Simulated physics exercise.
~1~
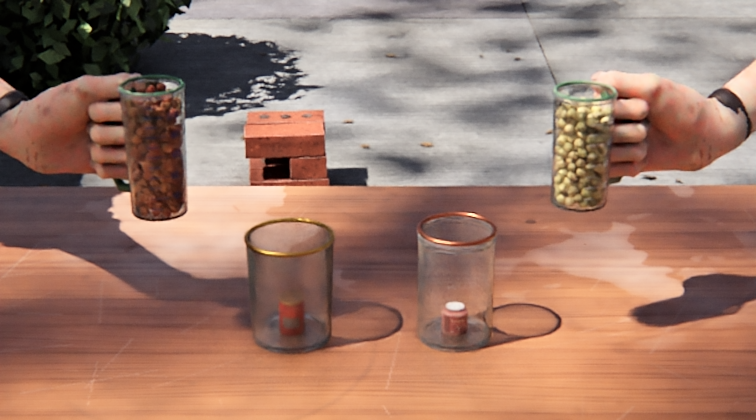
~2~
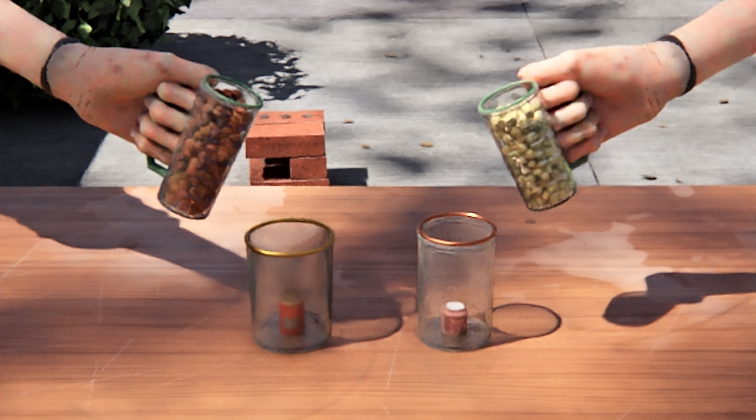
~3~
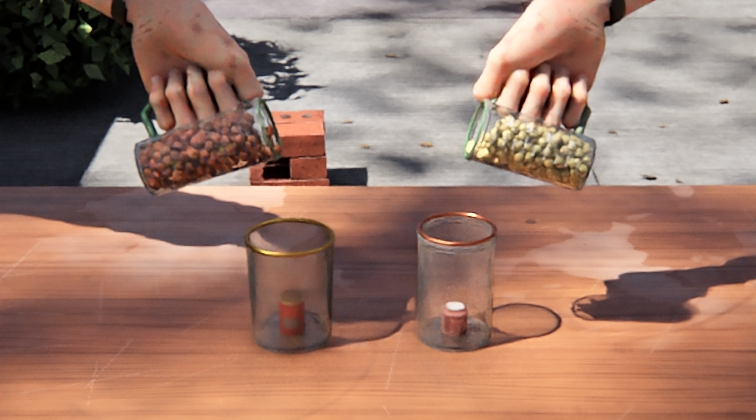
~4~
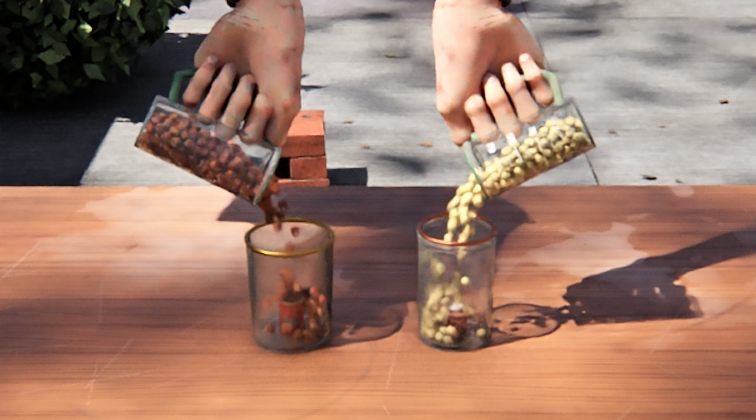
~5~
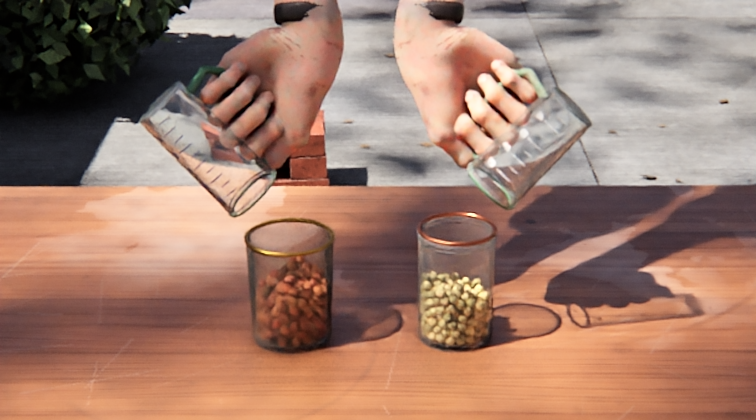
To begin with, two hands hold clear cups over a wooden table, the left one full of reddish-brown pieces and the right one full of pale greenish-yellow pieces. Below stand a gold-rimmed glass and a copper-rimmed jar, each with one small reddish object inside. The hands move inward and tip the cups onto their sides. Both loads then spill into the containers, tumbling around the small objects. Finally, the emptied cups hang tilted downward above, while the glass and jar sit about half full, with both objects buried out of sight.
